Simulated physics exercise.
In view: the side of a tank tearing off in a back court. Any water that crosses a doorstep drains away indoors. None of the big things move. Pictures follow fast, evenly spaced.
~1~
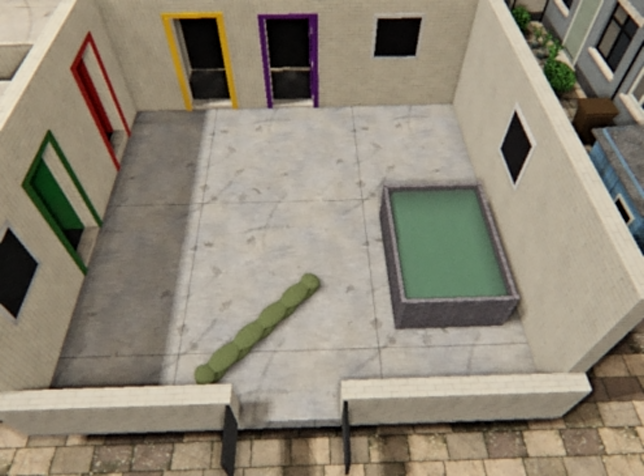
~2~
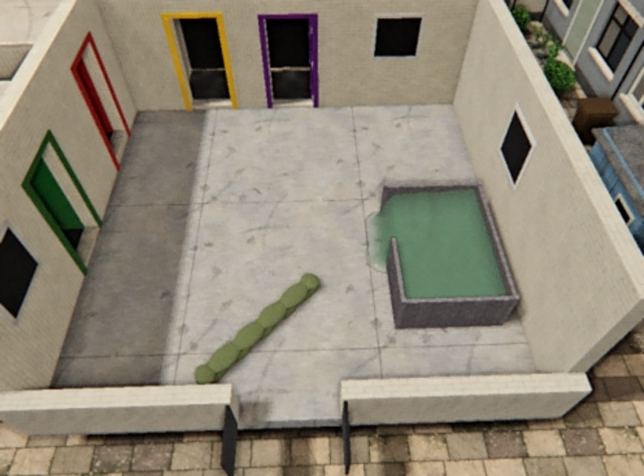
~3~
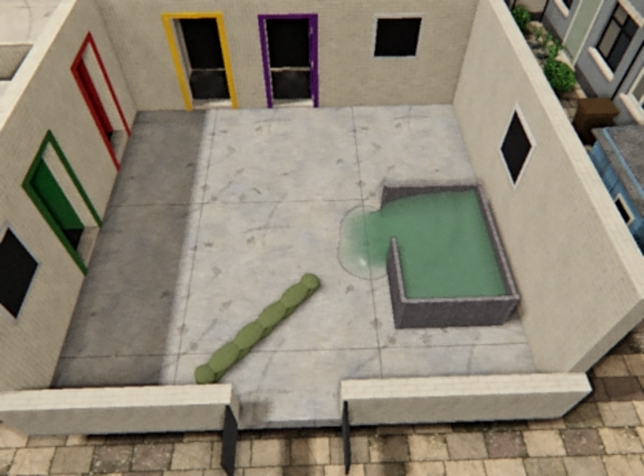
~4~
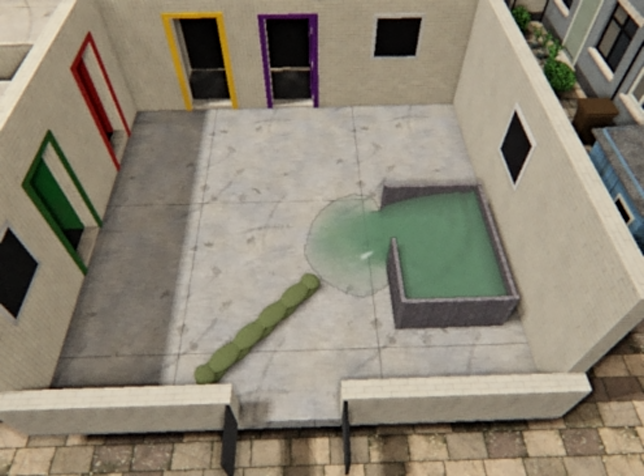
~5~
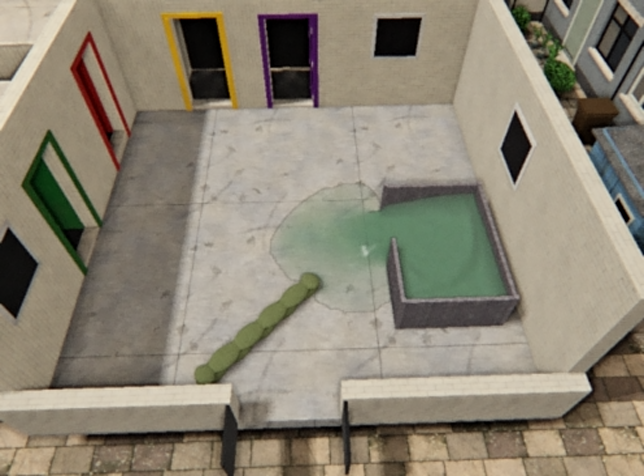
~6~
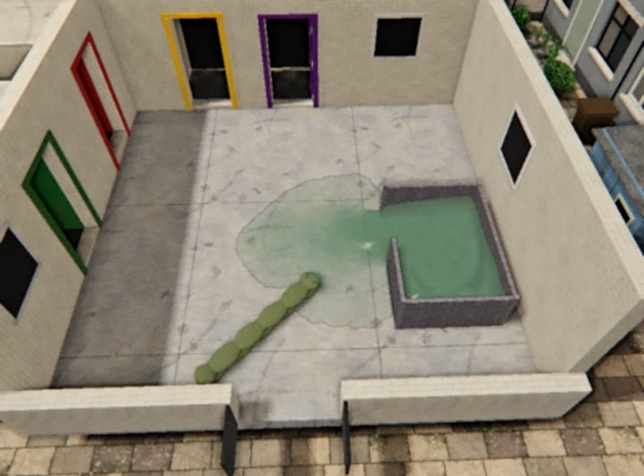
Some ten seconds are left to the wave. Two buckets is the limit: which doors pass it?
The green door lets the inflow pass two buckets; the yellow door keeps the inflow to two buckets or less; the purple door keeps the inflow to two buckets or less; the red door keeps the inflow to two buckets or less.
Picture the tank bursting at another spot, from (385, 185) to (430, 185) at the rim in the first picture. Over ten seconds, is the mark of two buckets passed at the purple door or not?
In that case the purple door overshoots.
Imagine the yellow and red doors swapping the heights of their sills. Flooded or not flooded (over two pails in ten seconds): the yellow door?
Then: Yellow door is under.
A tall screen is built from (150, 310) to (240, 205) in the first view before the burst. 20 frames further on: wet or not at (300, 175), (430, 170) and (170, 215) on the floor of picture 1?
Results in order: Swamped / bone-dry / bone-dry.
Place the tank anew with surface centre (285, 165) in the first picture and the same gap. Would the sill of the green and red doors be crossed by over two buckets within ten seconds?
The green one overshoots it, the red one overshoots it.
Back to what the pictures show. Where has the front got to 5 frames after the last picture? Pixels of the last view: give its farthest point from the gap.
(108, 236).
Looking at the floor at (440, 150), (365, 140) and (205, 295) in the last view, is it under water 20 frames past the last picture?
As listed, the points end up high and dry, high and dry and soaked.
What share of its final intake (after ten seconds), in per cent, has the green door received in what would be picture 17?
Estimated share: About 15 %.
A moment on, water covers 30 % of the floor; the green door not reached, the yellow door not reached, the purple door not reached, the red door not reached.
Next, water covers 55 % of the floor; the green door over two buckets in, the yellow door not reached, the purple door not reached, the red door not reached.
Then, water covers 65 % of the floor; the green door far over two buckets in, the yellow door wet at the sill, nothing in, the purple door wet at the sill, nothing in, the red door wet at the sill, nothing in.
Later, water covers 65 % of the floor; the green door far over two buckets in, the yellow door under two buckets in, the purple door under two buckets in, the red door wet at the sill, nothing in.
In the end, water covers 90 % of the floor; the green door far over two buckets in, the yellow door under two buckets in, the purple door under two buckets in, the red door wet at the sill, nothing in.
